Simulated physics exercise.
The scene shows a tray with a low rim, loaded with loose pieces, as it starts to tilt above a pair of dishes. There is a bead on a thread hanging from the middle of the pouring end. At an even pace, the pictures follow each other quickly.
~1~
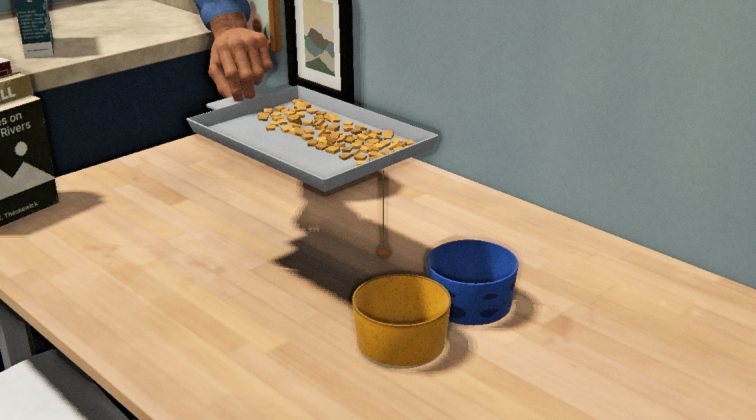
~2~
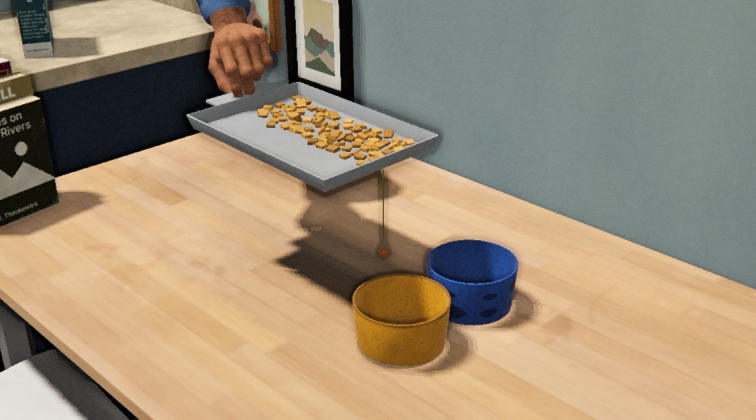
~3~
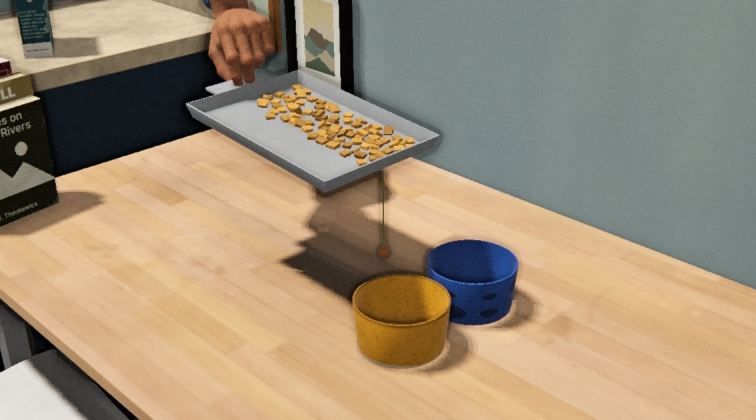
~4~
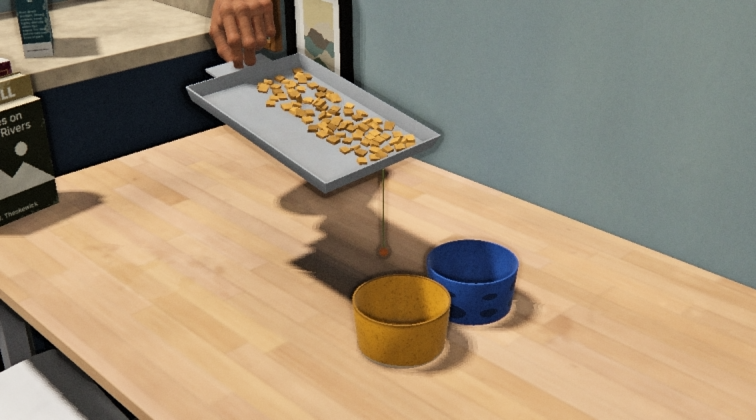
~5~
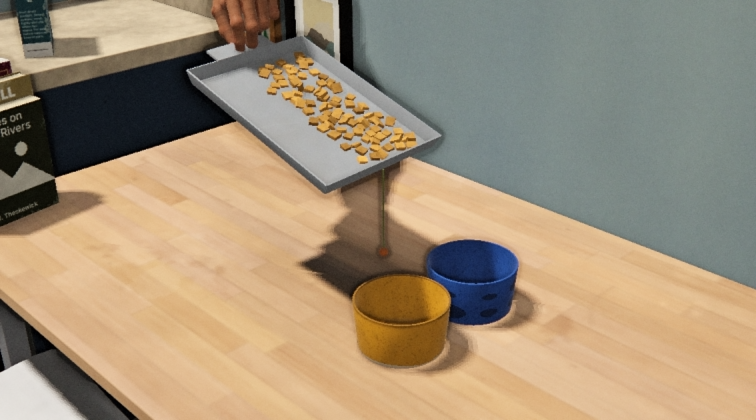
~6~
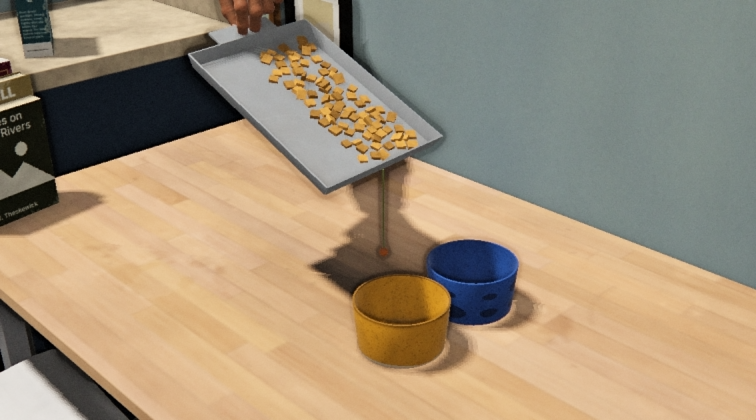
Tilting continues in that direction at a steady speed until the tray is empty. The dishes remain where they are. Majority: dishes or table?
Dishes.
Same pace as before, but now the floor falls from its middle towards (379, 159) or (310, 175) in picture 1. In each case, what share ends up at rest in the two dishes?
About 70 % and 0 %.
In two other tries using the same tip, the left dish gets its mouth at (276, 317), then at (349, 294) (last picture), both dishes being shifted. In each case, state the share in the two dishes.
First placement: Some 40 %; second placement: Some 80 %.
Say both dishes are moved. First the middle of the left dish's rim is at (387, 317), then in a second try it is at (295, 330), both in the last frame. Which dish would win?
The first time it is the dish to the right, and the second time it is the dish to the right.
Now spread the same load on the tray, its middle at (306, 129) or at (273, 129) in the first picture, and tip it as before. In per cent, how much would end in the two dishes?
Estimate: 60 % first, 70 % second.
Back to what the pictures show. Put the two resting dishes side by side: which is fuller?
More ends up in the dish to the left.
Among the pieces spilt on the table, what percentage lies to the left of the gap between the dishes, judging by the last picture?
Around 90 percent of the pieces.
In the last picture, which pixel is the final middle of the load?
Close to (399, 333), more or less.
Soon after the last picture, tray tipped steeply; nearly all on the tray; a stray few in the air.
A little later, tray tipped past a quarter turn; about a quarter on the tray; about a quarter in the left dish; a small part in the right dish; a small part outside both; about a third in the air.
Later still, tray tipped past a quarter turn; about half in the left dish; a small part in the right dish; about a third outside both.
At rest, tray tipped past a quarter turn; about half in the left dish; a small part in the right dish; about a third outside both.
